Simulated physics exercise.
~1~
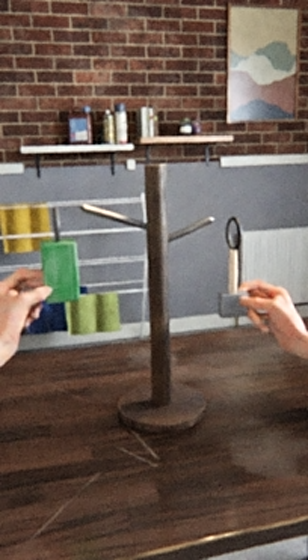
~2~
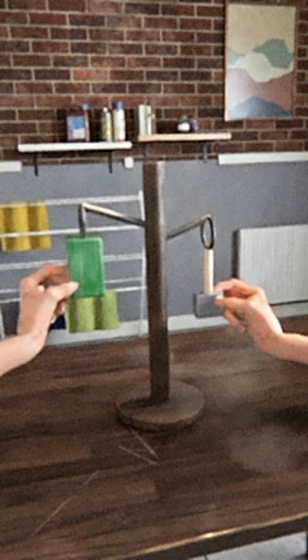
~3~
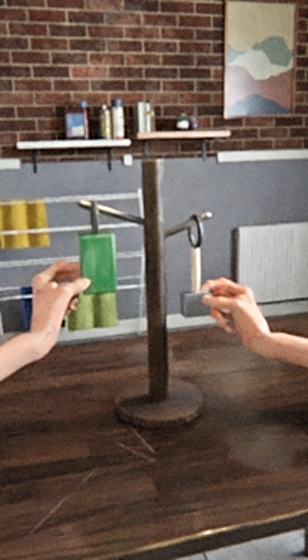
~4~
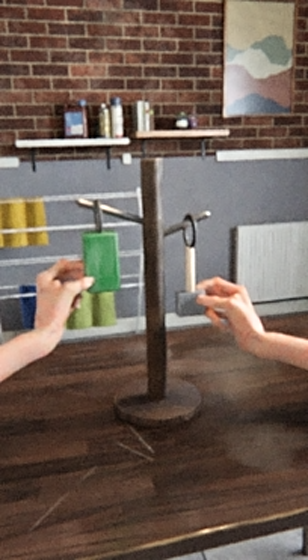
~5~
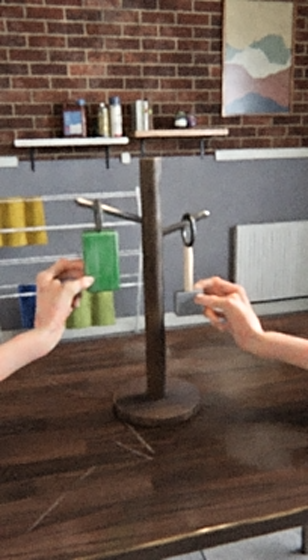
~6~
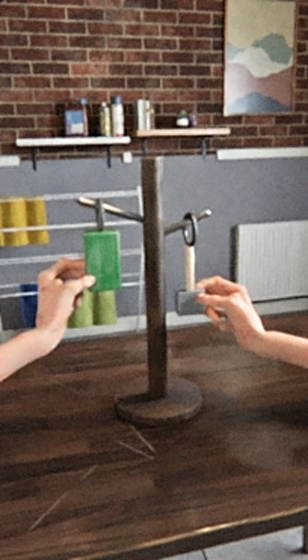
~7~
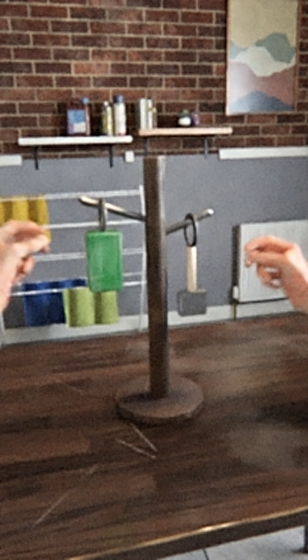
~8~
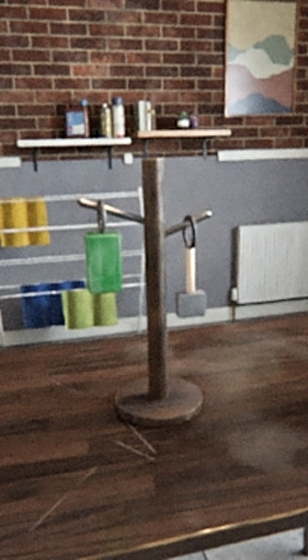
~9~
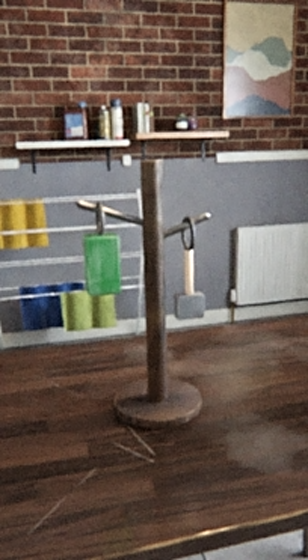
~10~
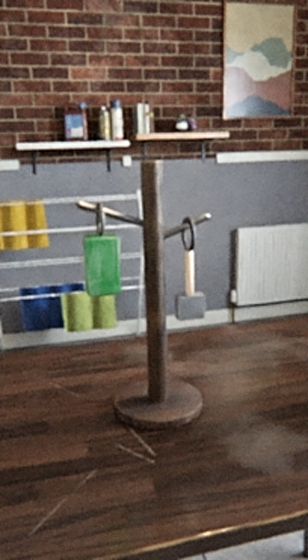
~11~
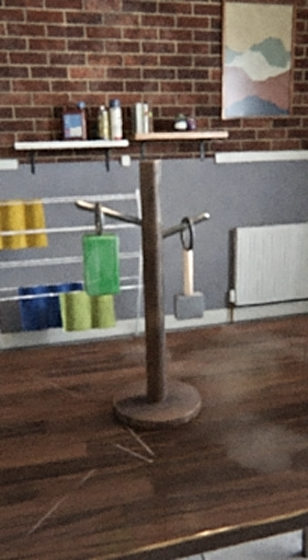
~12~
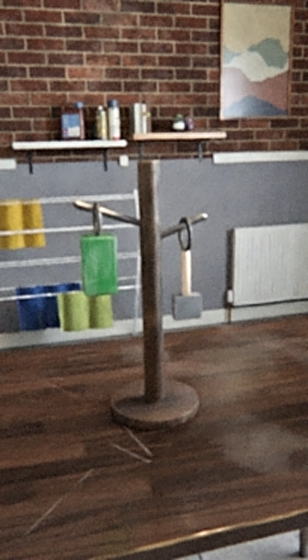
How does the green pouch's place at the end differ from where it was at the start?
At the start it was held in a hand out to the left of the stand, and at the end it hung from the stand's left peg, farther to the right and closer to the post.
